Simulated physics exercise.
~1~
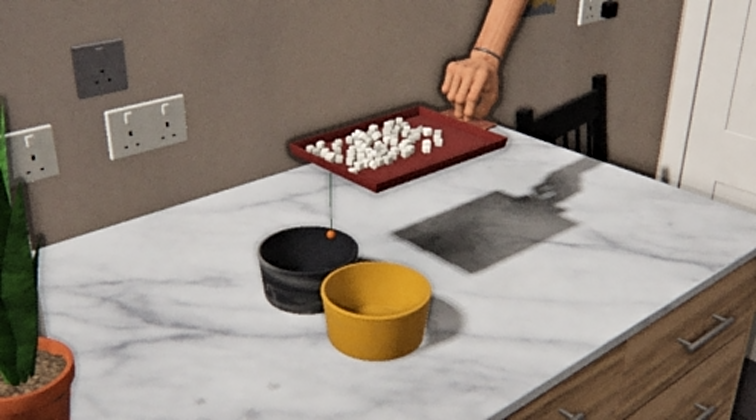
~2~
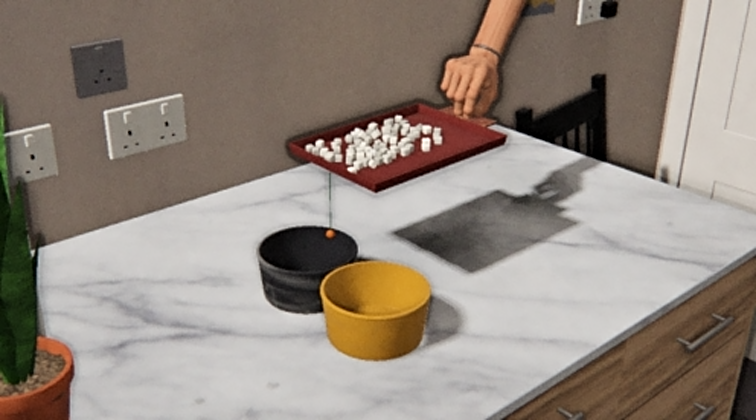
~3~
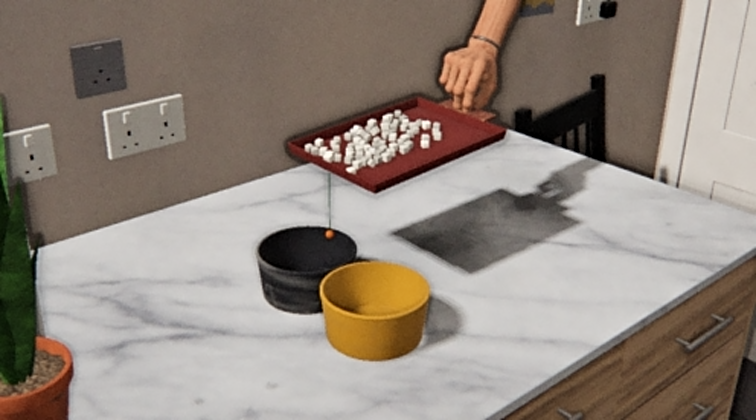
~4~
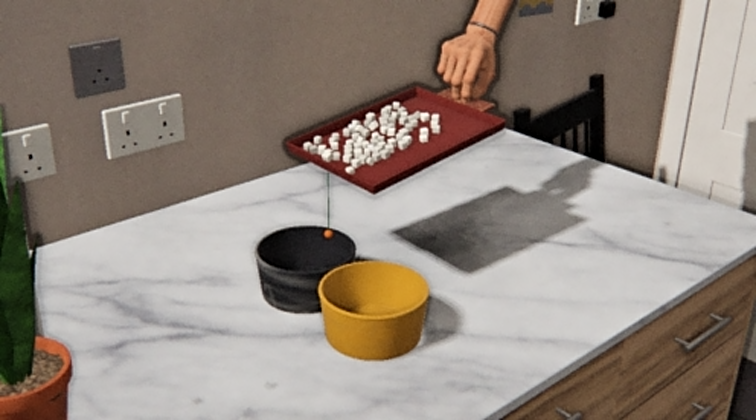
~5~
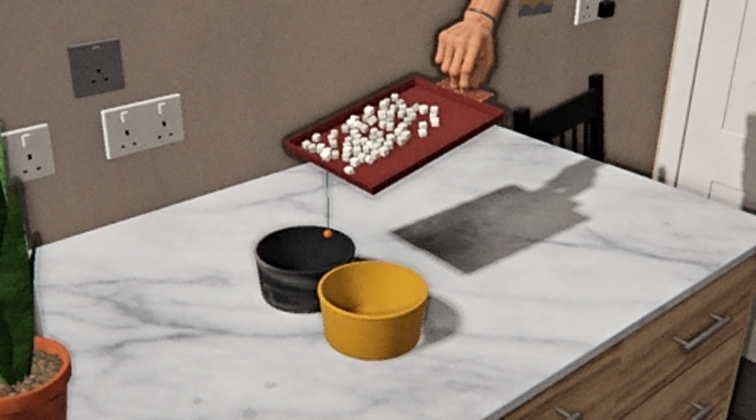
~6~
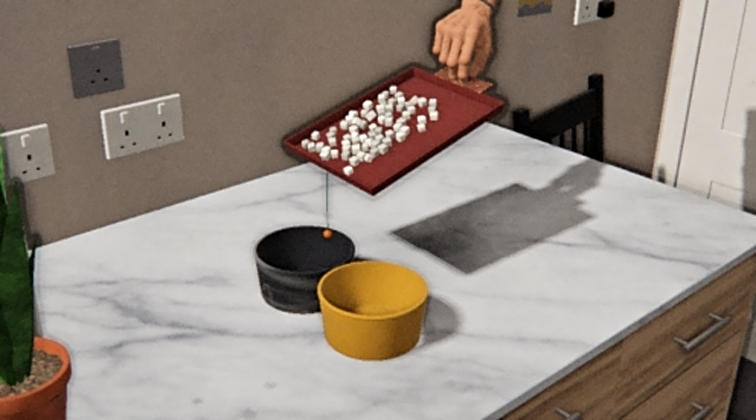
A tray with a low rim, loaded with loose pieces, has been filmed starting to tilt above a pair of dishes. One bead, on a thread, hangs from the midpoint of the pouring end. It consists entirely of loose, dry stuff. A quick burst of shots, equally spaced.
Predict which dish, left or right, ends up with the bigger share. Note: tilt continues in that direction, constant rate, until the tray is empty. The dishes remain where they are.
Left.
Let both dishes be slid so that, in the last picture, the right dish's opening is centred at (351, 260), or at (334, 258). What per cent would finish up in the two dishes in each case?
About 40 and 60 per cent.
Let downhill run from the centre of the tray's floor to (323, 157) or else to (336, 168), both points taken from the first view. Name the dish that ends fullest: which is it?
Results - the dish on the left side first, the dish on the left side second.
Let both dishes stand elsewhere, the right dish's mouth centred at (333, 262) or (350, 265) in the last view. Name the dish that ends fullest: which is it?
The first time it's the right-side dish, the second time it's the right-side dish.
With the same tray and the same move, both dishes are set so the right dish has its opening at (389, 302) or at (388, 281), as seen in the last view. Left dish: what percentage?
70 % and 30 %.
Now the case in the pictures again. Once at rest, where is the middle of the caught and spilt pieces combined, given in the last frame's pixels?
Roughly at (302, 304), give or take.
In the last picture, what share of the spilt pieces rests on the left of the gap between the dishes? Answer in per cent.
Close to 90 in a hundred.
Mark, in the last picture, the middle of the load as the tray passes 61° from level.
Close to (337, 153).
Soon, tray tipped steeply; all on the tray.
A while on, tray tipped past a quarter turn; nearly all on the tray; a stray few in the right dish.
Towards the end, tray tipped past a quarter turn; about a quarter in the right dish; about half in the left dish; about a quarter outside both.
Finally, tray tipped past a quarter turn; about a quarter in the right dish; about half in the left dish; about a quarter outside both.
